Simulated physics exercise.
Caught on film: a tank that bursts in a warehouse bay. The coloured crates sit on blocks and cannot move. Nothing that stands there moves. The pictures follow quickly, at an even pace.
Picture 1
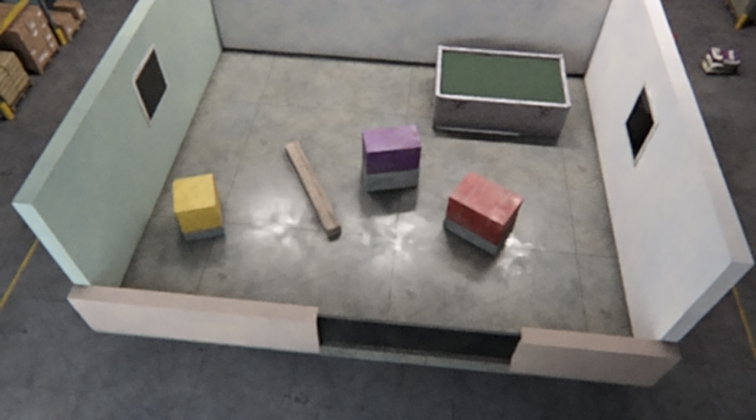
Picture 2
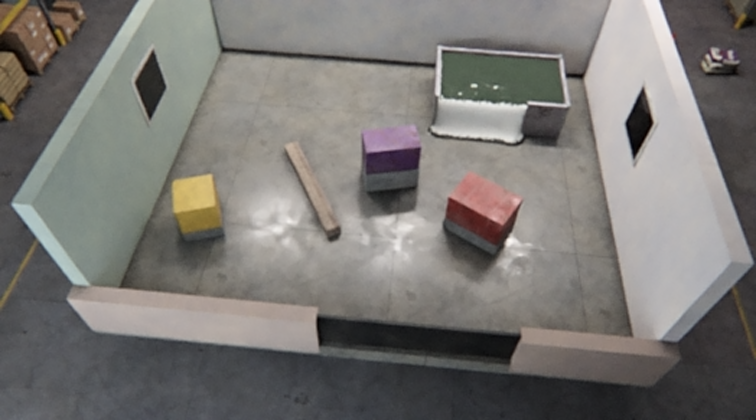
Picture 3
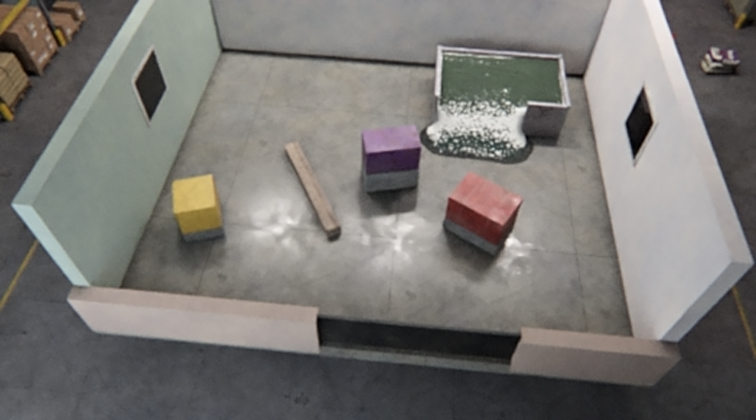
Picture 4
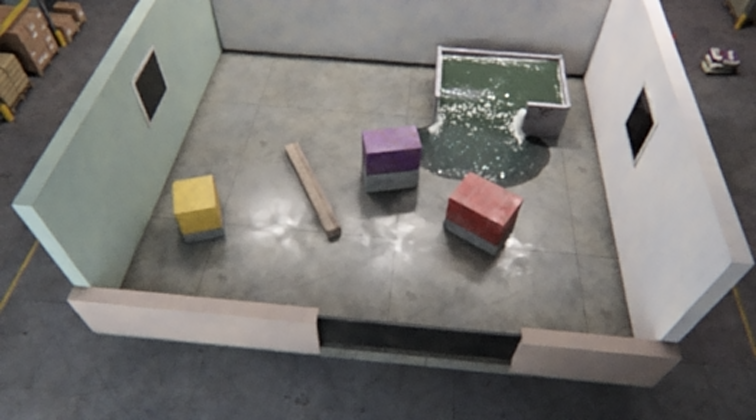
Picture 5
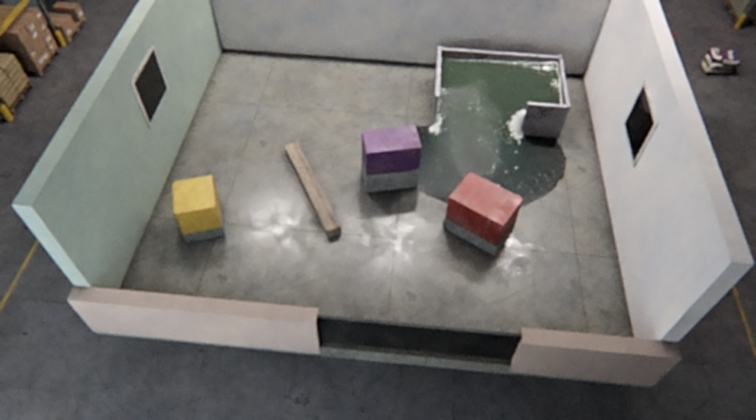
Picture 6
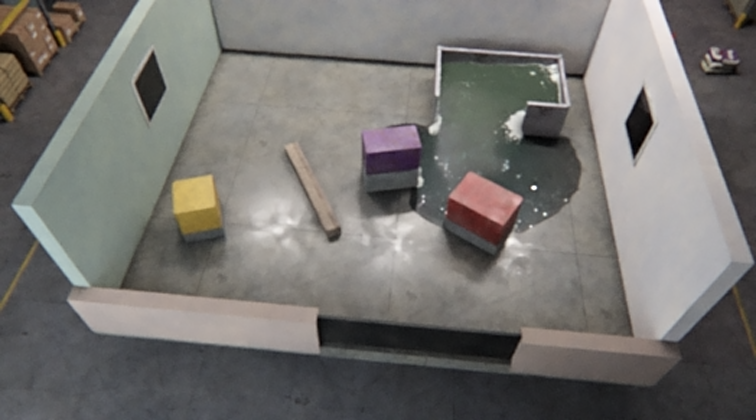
A tank bursts at its front and green water spreads around the purple and red blocks.
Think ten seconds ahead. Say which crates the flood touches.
The red crate is soaked; the yellow crate keeps dry; the purple crate keeps dry.
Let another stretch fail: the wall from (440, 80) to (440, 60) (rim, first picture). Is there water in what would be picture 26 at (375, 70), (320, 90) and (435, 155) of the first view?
As listed: Covered, flooded, free of water.
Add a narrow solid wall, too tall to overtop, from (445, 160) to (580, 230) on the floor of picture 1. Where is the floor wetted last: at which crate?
I say the yellow crate.
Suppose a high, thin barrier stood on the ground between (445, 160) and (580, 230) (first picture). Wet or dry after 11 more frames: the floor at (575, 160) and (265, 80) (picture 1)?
In that order: Covered, not flooded.
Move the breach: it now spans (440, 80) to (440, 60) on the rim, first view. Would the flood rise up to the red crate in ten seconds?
My reading: Red escapes it.
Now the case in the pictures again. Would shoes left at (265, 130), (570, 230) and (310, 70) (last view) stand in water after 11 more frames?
In turn: Not flooded, awash, free of water.
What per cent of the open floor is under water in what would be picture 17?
About 40 per cent.
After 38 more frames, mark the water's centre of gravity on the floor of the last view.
I would point to (408, 204).
A moment on, water covers 25 % of the floor; the red crate water round its plinth, the yellow crate not reached, the purple crate water round its plinth.
Next, water covers 40 % of the floor; the red crate water round its plinth, the yellow crate not reached, the purple crate water round its plinth.
Then, water covers 55 % of the floor; the red crate water round its plinth, the yellow crate not reached, the purple crate water round its plinth.
Later, water covers 75 % of the floor; the red crate water round its plinth, the yellow crate water round its plinth, the purple crate water round its plinth.
In the end, water covers 95 % of the floor; the red crate was topped, the yellow crate stayed above the water, the purple crate stayed above the water.
